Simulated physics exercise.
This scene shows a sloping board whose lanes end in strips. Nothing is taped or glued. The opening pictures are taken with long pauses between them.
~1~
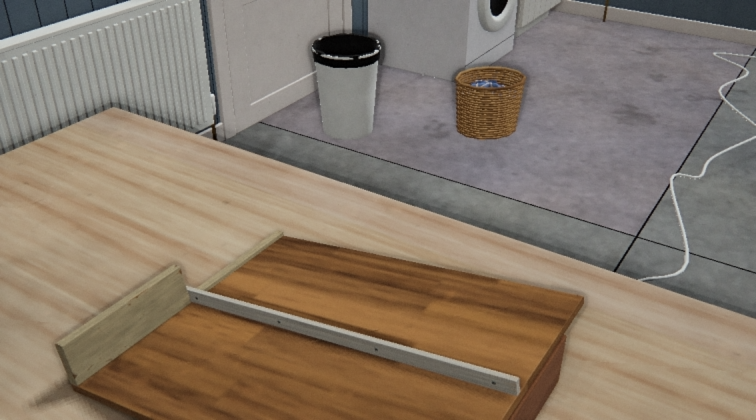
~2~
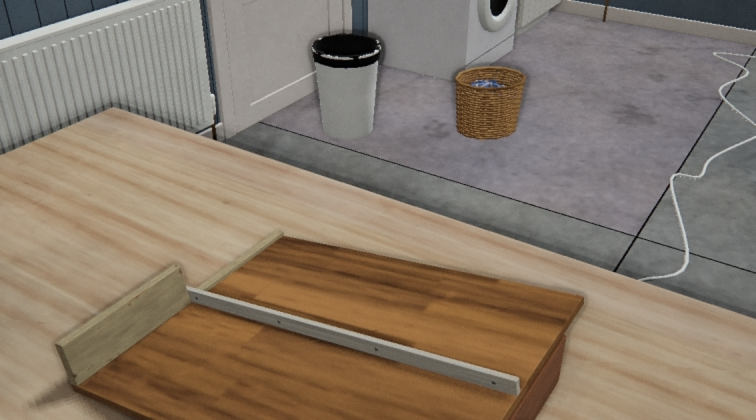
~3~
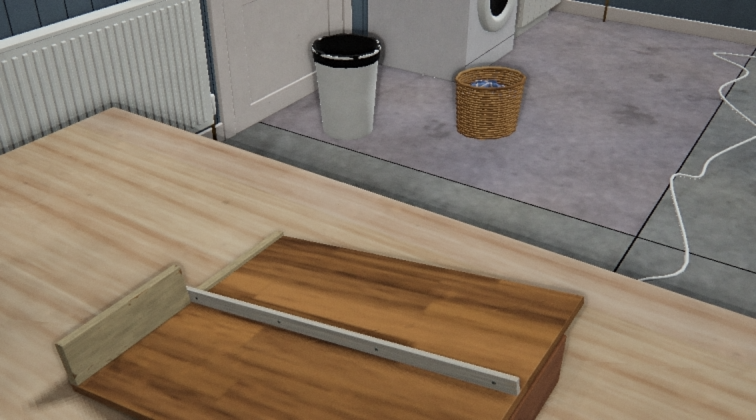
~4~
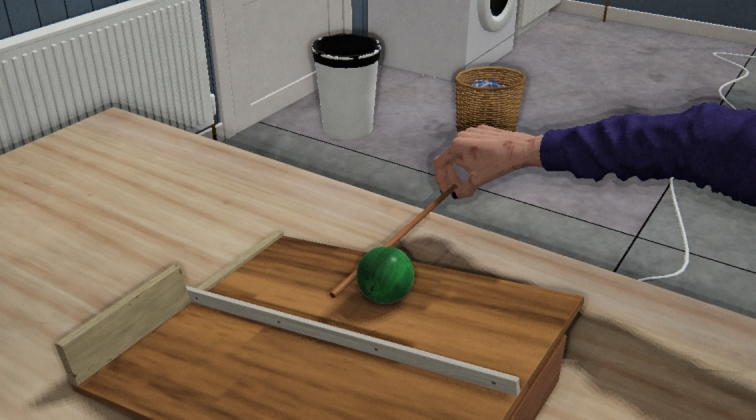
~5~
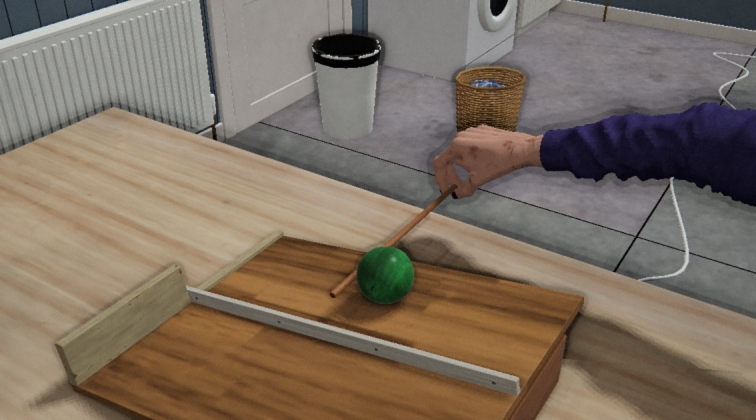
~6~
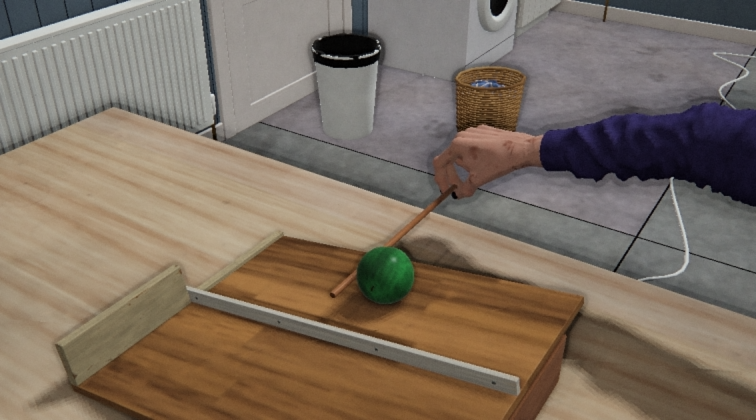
At first, a wooden board with a pale strip across it rests on a table, with a bin and a wicker basket behind, and nothing moves. Then a purple-sleeved arm appears from the right, its hand holding a thin stick against a round green object on the board, and everything stays still.
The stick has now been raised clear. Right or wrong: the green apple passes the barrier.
Right.
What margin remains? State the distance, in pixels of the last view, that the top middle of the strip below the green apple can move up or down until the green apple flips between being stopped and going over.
Up, by 8 pixels.
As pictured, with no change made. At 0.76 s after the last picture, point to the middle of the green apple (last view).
Close to (224, 238).
Then, 0.76 s after the last picture, green apple off the board near (224, 238).
By the end, the green apple goes over the end.
